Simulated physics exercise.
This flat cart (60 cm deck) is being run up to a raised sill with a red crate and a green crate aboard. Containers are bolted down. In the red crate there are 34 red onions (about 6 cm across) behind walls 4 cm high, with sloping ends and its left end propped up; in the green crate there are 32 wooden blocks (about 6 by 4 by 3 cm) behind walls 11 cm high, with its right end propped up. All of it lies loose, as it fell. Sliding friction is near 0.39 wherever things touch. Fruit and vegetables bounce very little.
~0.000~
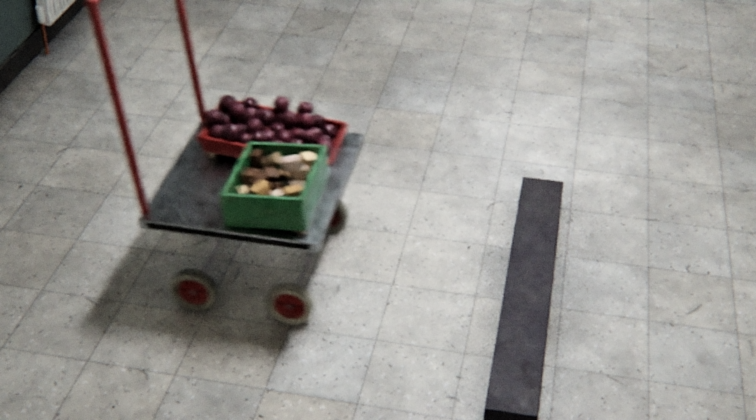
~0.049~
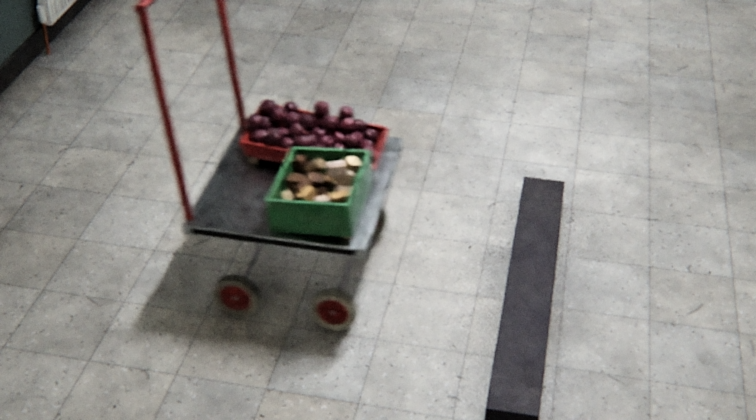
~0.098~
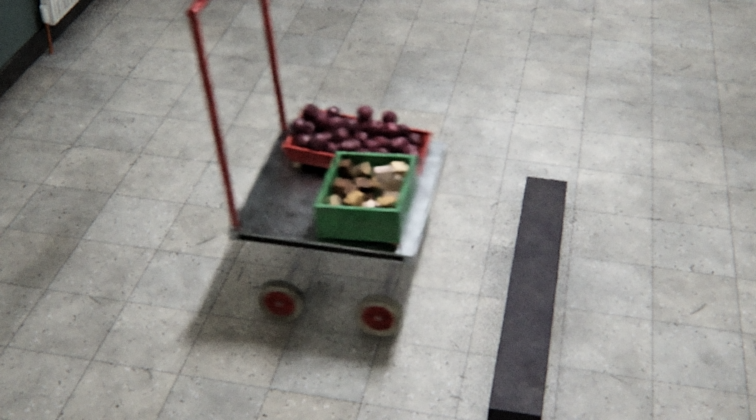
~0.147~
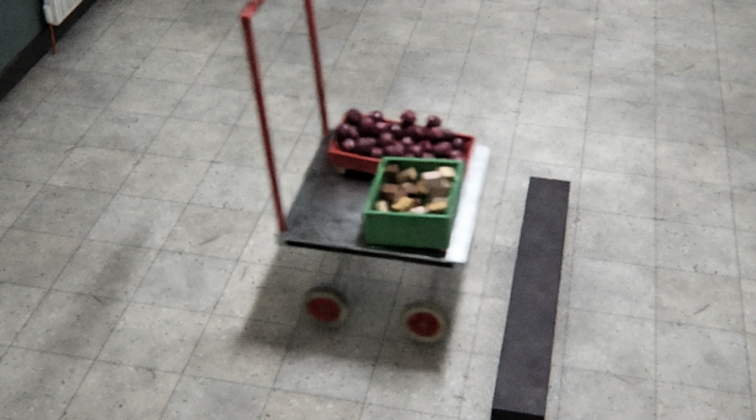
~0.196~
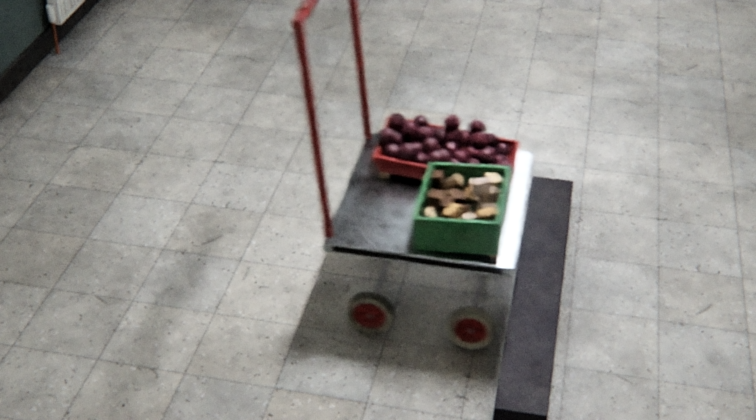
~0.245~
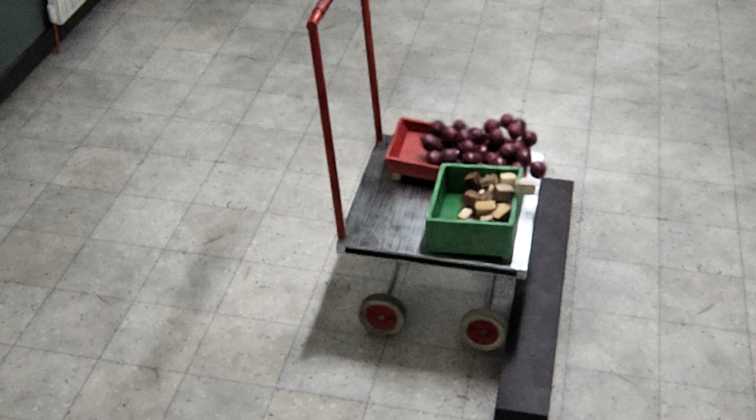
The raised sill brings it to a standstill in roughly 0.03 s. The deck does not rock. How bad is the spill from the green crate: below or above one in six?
Out of the green crate go less than a sixth of the wooden blocks.
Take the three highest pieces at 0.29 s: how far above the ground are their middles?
Some 60 cm up.
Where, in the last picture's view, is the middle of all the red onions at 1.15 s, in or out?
At about (664, 286).
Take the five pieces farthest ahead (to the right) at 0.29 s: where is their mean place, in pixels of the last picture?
At about (552, 157).
After 0.29 s, red crate 27 in, 7 out and green crate 31 in, 1 out.
After 0.41 s, red crate 16 in, 18 out and green crate 31 in, 1 out.
After 0.64 s, red crate 11 in, 23 out and green crate 31 in, 1 out.
Final count (at 1.15 s), red crate 11 in, 23 out and green crate 31 in, 1 out. Asked share, 1 of 32, 3 per cent.
